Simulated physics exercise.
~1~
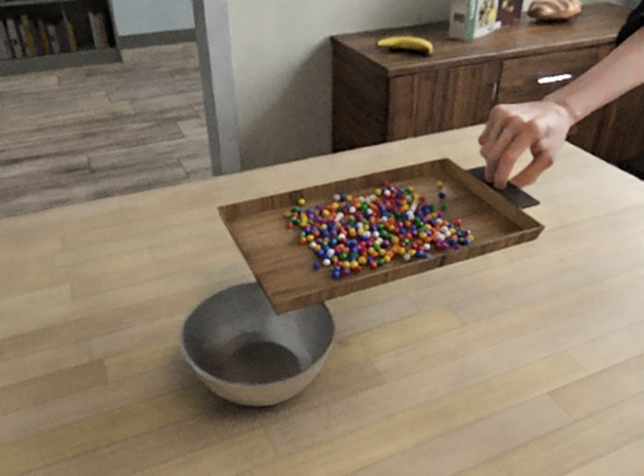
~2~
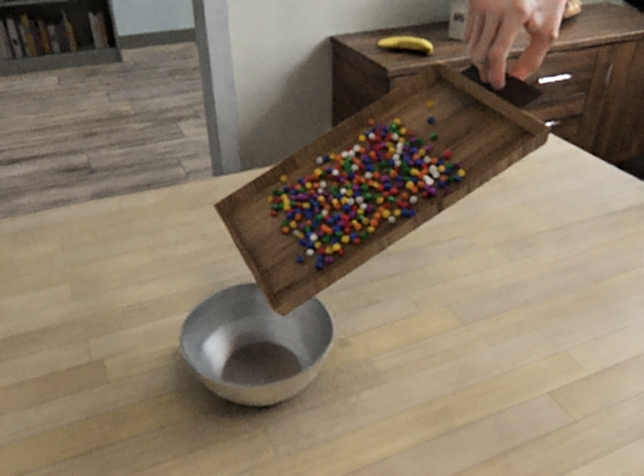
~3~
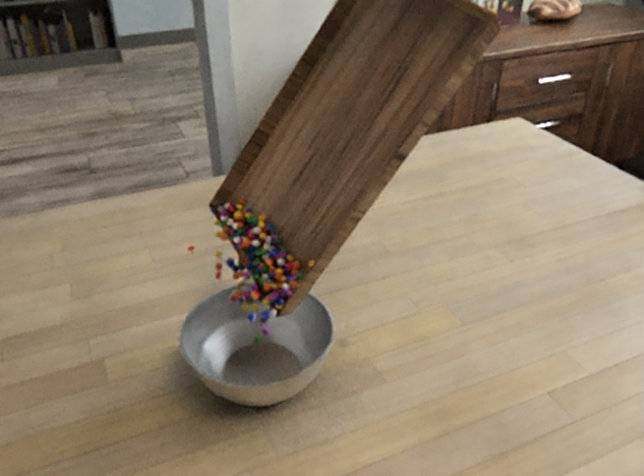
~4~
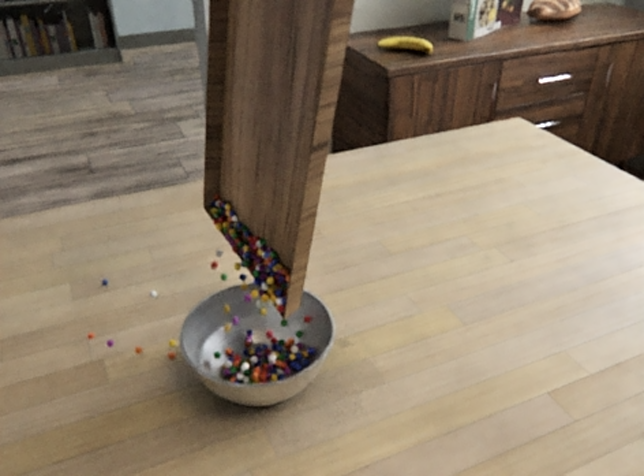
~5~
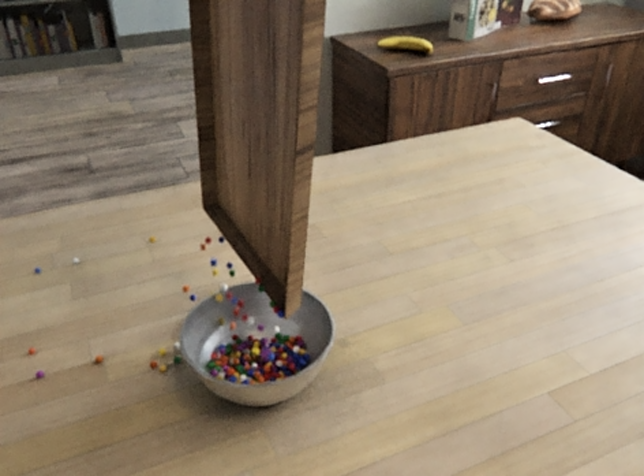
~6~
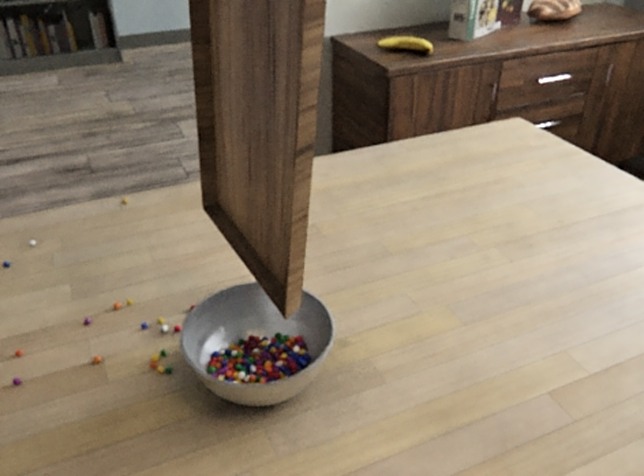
A hand tilting a wooden tray until it hangs upright, pouring colourful beads into a metal bowl, with some scattering across the table.
